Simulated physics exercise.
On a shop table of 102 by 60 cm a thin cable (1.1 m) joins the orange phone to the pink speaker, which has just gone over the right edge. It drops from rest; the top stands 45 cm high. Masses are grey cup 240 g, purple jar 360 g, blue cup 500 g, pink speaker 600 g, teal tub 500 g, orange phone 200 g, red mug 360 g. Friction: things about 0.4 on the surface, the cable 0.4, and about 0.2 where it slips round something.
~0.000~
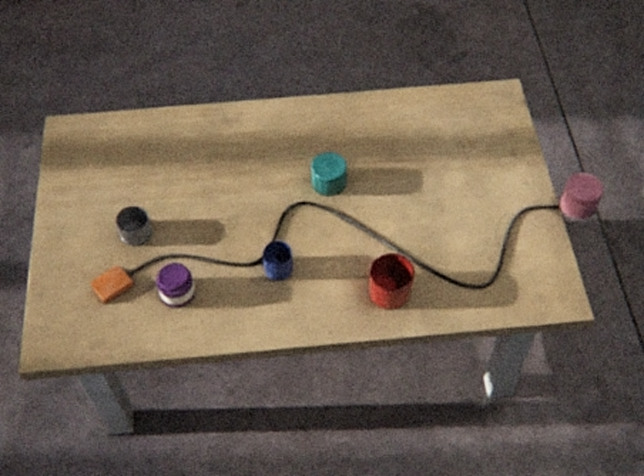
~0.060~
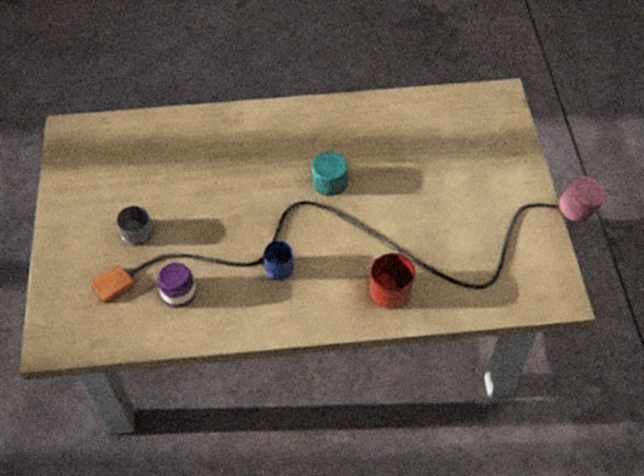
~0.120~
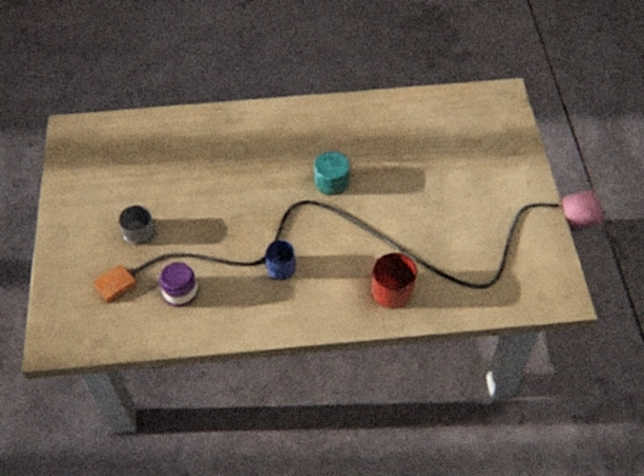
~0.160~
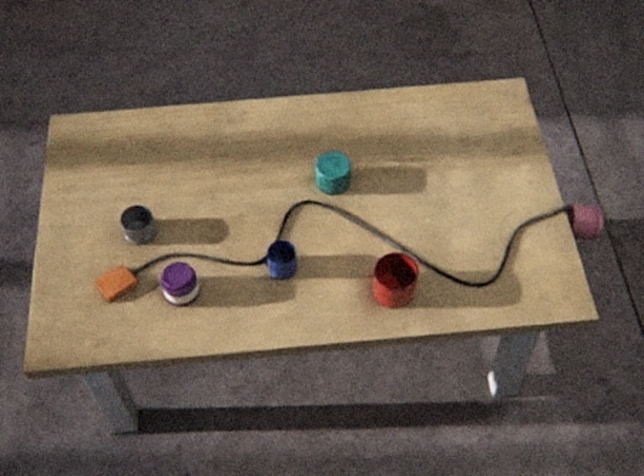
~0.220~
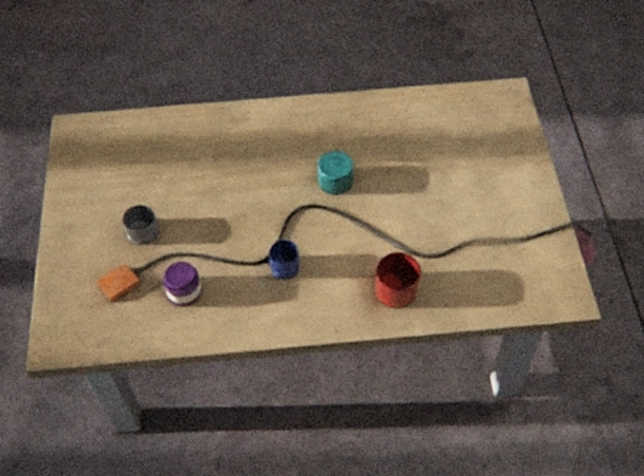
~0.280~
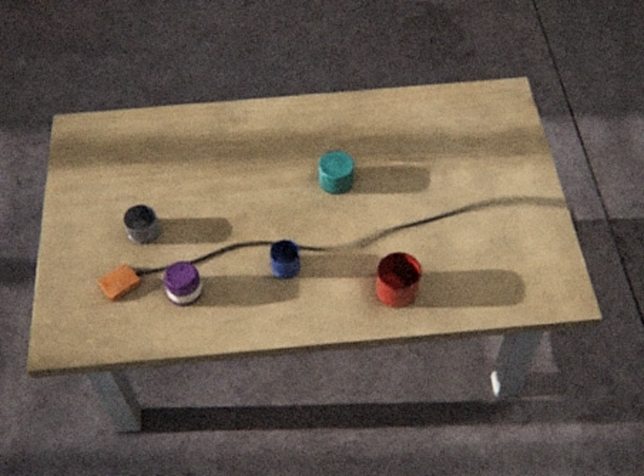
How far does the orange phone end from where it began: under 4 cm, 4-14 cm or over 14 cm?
Verdict: The orange phone travels a long way.
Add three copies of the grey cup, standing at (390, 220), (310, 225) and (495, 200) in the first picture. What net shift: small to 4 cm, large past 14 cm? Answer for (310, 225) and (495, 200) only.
In that order: Middling, small.
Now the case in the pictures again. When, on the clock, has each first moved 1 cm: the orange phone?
About: Orange phone 0.32 s.
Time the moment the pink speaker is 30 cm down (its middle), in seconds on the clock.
About: 0.30 s.
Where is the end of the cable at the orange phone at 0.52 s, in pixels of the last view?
At about (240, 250).
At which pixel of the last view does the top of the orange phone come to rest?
Near (270, 214).
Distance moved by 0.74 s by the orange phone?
About: Orange phone 30 cm.
By 0.5 s, the cable's tail end at (240, 250); orange phone 23 cm off its start, purple jar 3 cm off its start, pink speaker over the edge.
By 0.7 s, the cable's tail end at (264, 232); orange phone 31 cm off its start, purple jar 3 cm off its start, pink speaker over the edge.
By 1.0 s, the cable's tail end at (264, 232); orange phone 31 cm off its start at (270, 214), purple jar 3 cm off its start at (197, 278), pink speaker over the edge.
By 1.2 s, the cable's tail end at (264, 232); orange phone 31 cm off its start, purple jar 3 cm off its start, pink speaker over the edge.
By 2.4 s, the cable's tail end at (264, 232); orange phone 31 cm off its start at (270, 214), purple jar 3 cm off its start at (197, 278), pink speaker over the edge.
